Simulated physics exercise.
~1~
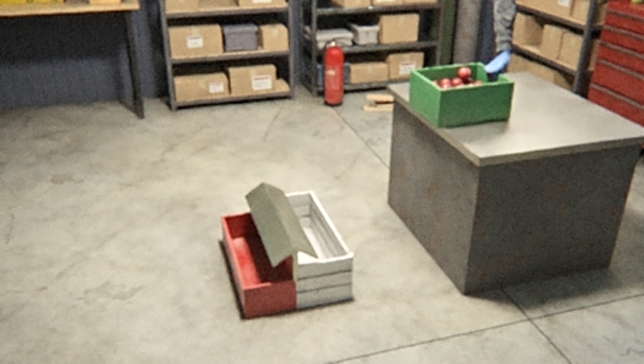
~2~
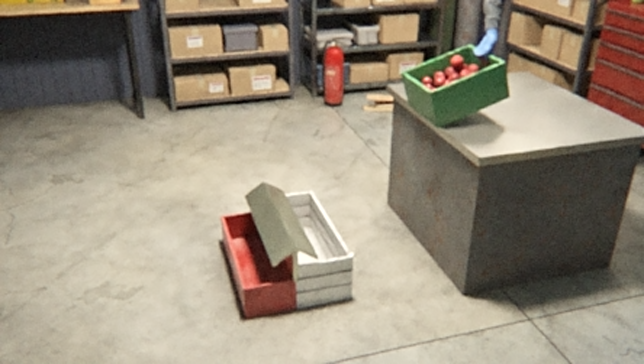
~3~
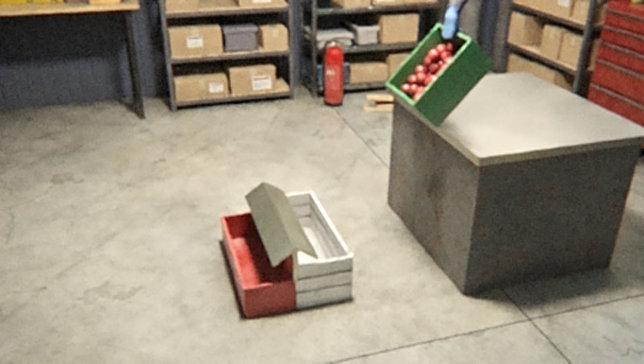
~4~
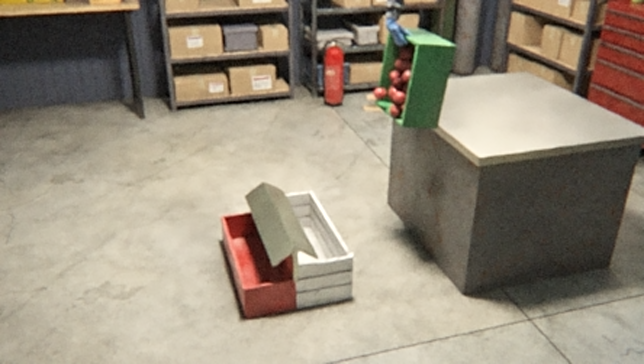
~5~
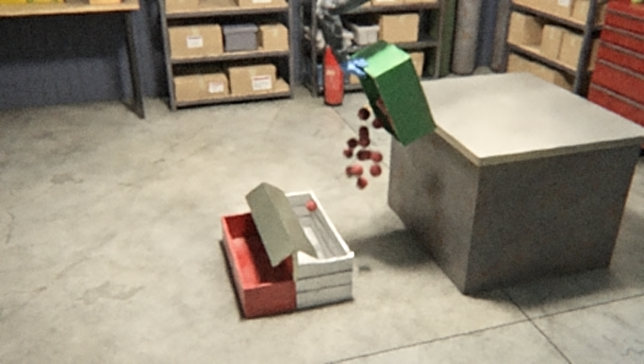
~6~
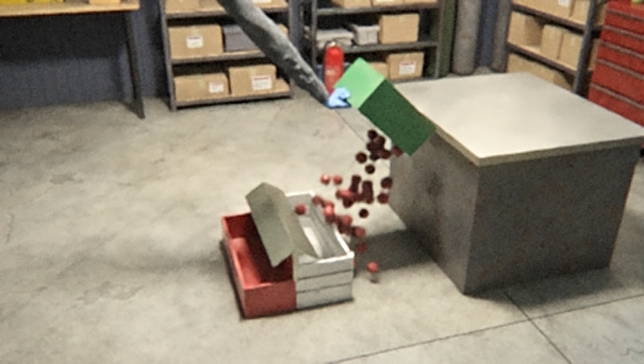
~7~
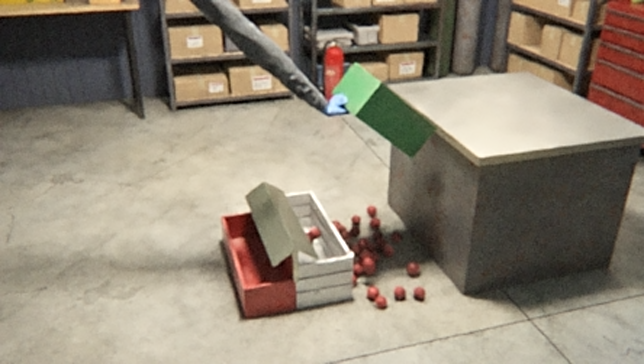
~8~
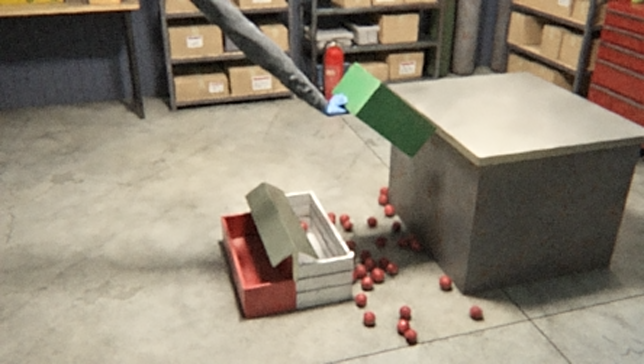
At the start, a green crate of red apples sits on a grey bench, with a white tub and a red trough joined beneath a sloping ridge on the concrete floor to the left. A blue-tipped arm lifts the crate's far side and tips it leftward over the bench edge. The apples slide to the lower side, then spill out in a stream as the crate turns nearly upside down. A few drop into the white tub, but most land on the floor between it and the bench. They bounce and roll apart, ending scattered there beneath the emptied crate, still held tilted.
